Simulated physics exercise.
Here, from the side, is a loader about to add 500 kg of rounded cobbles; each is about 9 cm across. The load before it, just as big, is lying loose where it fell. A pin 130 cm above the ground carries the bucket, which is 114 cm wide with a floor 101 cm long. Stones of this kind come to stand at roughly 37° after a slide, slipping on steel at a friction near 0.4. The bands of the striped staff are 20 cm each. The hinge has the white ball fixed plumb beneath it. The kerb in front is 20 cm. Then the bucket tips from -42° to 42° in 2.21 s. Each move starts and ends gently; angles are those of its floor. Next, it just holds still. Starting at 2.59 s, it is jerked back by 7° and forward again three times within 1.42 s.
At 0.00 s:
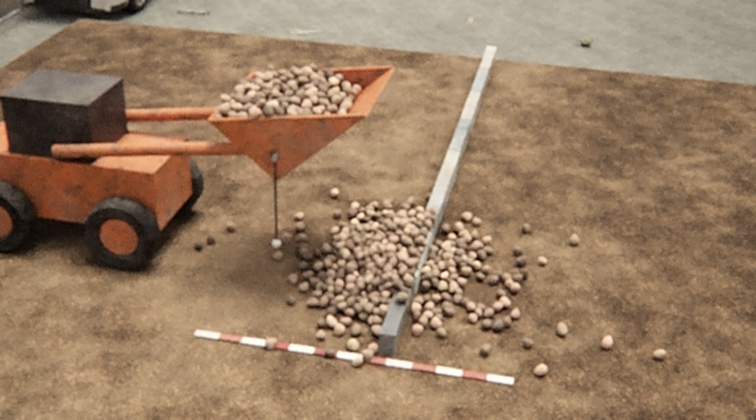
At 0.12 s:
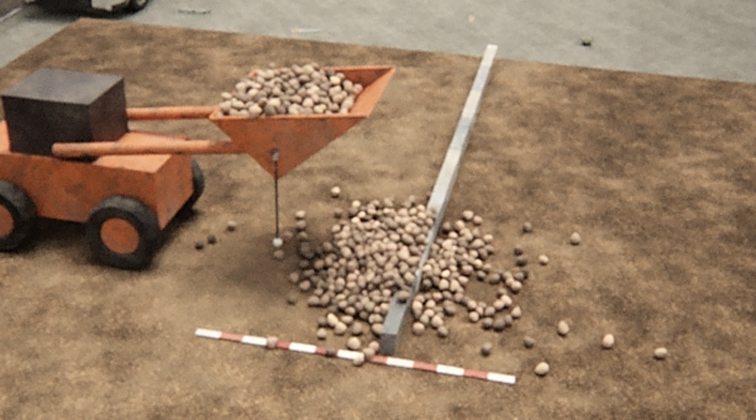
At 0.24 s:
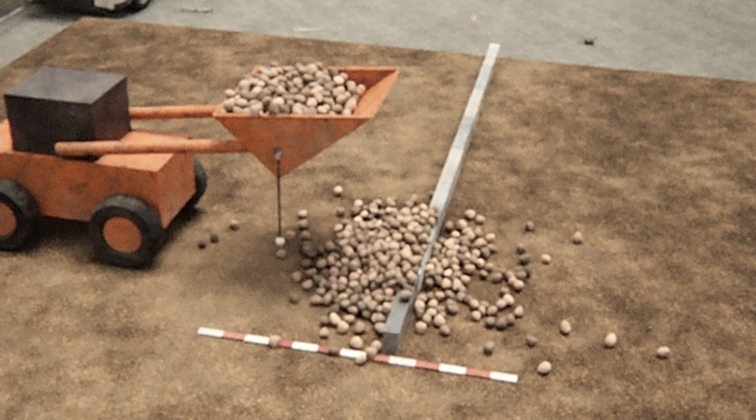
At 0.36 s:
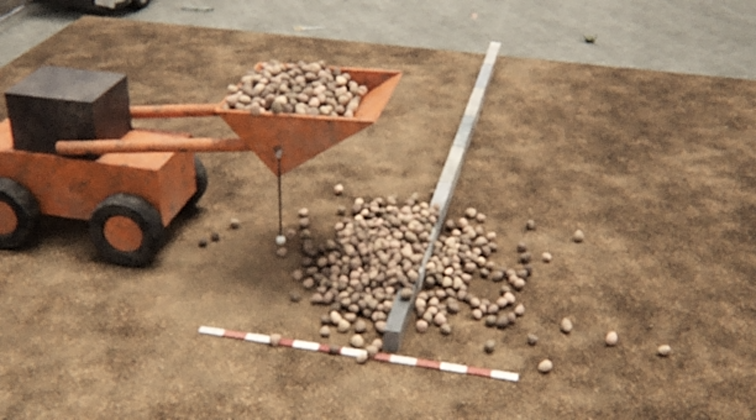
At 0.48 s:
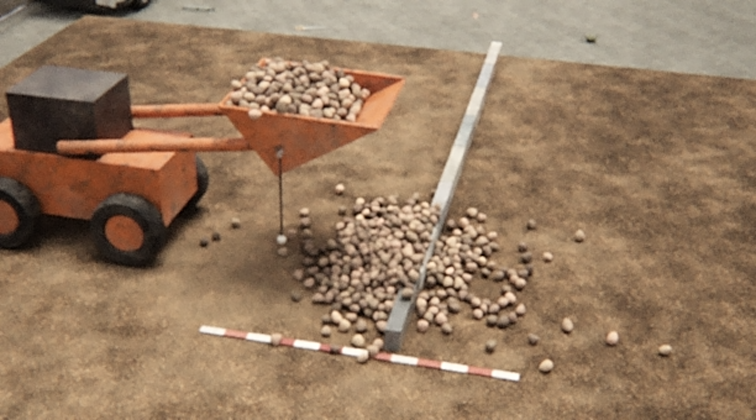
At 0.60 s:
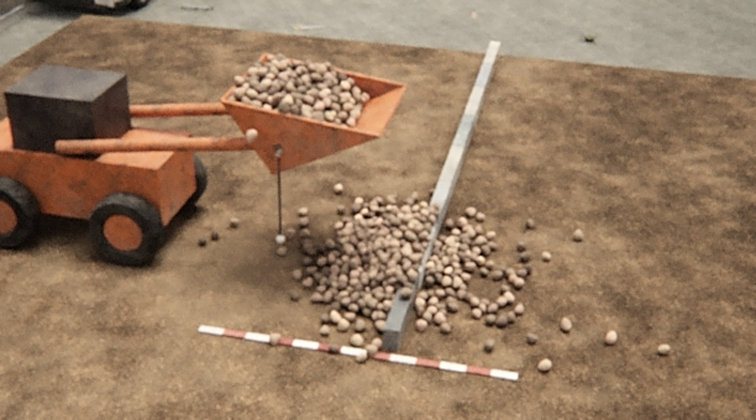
In the video, an orange loader stands still beside a loose pile of rounded stones lying against and over a grey kerb, while its raised, stone-filled bucket tilts slightly forward to the right and its load shifts a little.
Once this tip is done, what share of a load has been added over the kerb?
About 34 per cent.
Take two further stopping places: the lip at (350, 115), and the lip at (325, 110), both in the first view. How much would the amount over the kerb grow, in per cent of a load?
About 10 per cent for the first, 0 per cent for the second.
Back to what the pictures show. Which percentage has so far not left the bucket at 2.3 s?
Roughly 15 per cent of its load.
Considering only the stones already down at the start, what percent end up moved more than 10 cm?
I'd say roughly 15 per cent of them.
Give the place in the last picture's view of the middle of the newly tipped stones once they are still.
The middle ends up near (395, 250).
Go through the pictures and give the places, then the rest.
Lip at (365, 116), floor tilted -42°, highest stones at (302, 76). The earlier load is highest near (408, 238), 33 cm above ground level, 82 % on this side of the kerb, 20 % over the kerb, in the first frame.
The bucket is at -41°, its lip at (367, 116); the top of the load is at (295, 76); the stones move at 0.1 m/s on average, in the second frame.
Lip at (371, 118), floor tilted -39°, highest stones at (293, 74); the stones move at 0.1 m/s on average, in the third frame.
The bucket is at -36°, its lip at (374, 122); the top of the load is at (296, 72); the stones move at 0.1 m/s on average, in the fourth frame.
Lip at (378, 128), floor tilted -32°, highest stones at (273, 73); the stones move at 0.2 m/s on average, in the fifth frame.
The bucket is at -27°, its lip at (379, 137); the top of the load is at (273, 71); the stones move at 0.2 m/s on average, in the sixth frame.
After 1.7 s the floor is at 29°; in per cent of one load, 93 in the bucket, 89 on this side of the kerb, 20 over the kerb; the foremost stones are at (570, 306).
After 2.3 s the floor is at 42°; in per cent of one load, 15 in the bucket, 150 on this side of the kerb, 37 over the kerb; the foremost stones are at (570, 306).
After 4.5 s the floor is at 42°; in per cent of one load, 0 in the bucket, 148 on this side of the kerb, 54 over the kerb; the foremost stones are at (572, 311).
After 7.1 s the floor is at 42°; in per cent of one load, 0 in the bucket, 148 on this side of the kerb, 54 over the kerb; the foremost stones are at (572, 311). Net gain over the kerb, 34.
